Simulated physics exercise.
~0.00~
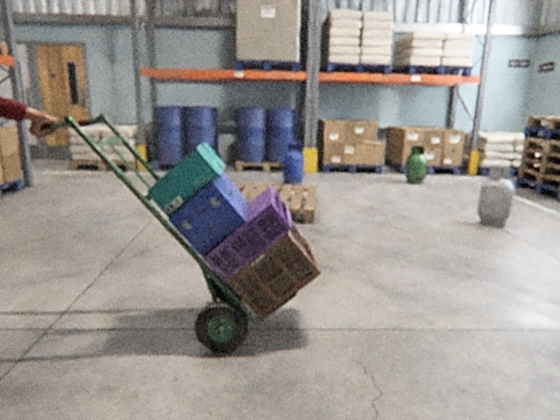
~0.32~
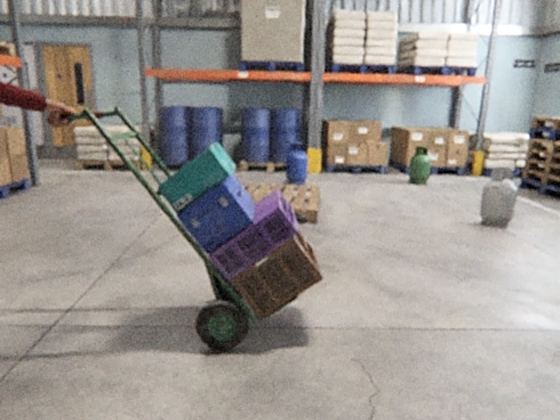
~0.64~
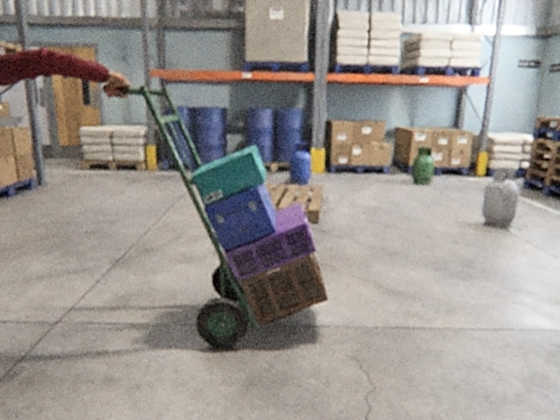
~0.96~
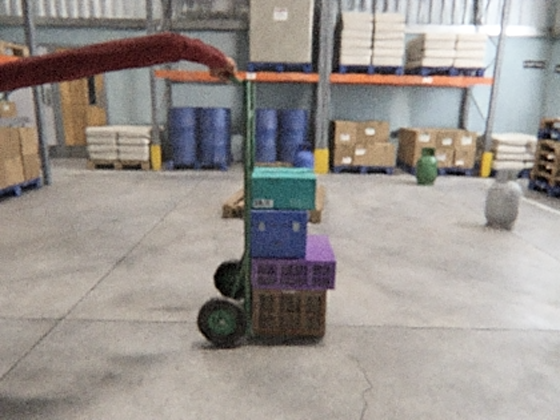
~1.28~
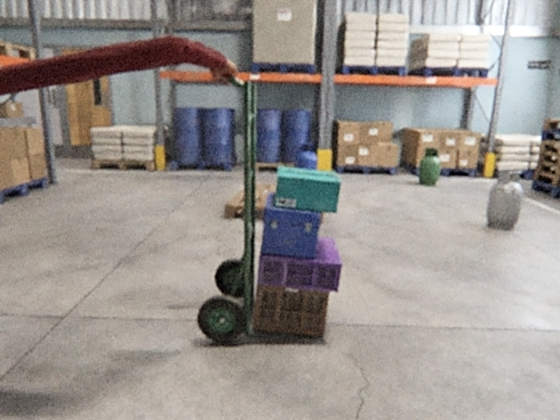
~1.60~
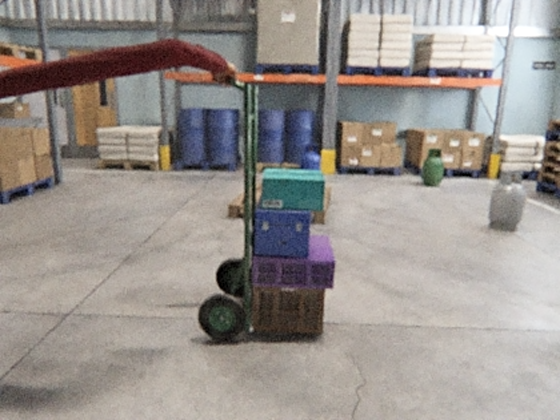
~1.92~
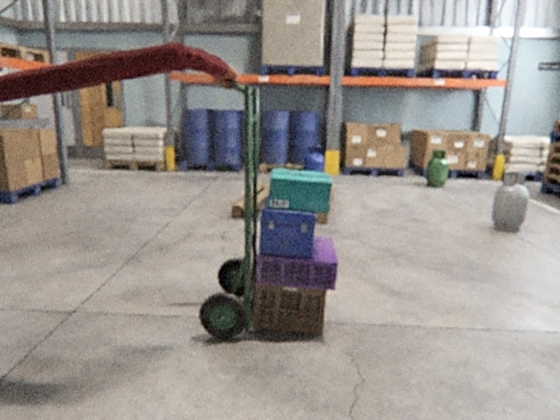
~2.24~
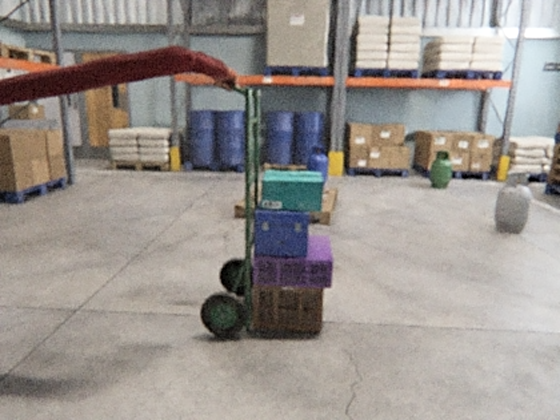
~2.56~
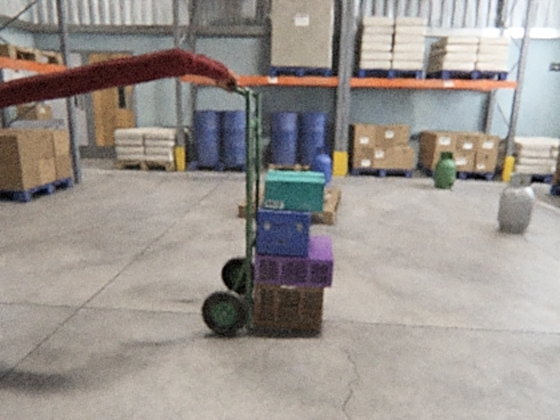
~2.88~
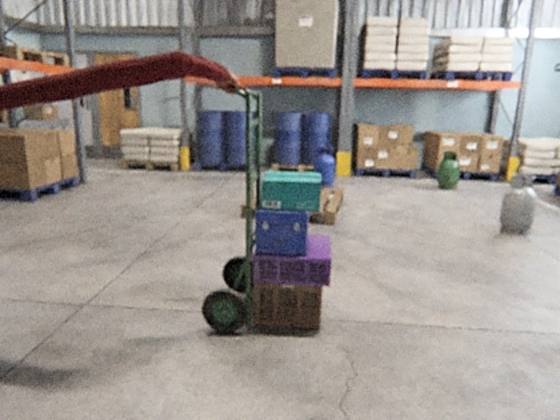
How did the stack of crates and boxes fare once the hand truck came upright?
It rocked a little and settled, and not one of the crates or boxes tipped over or dropped from the stack.
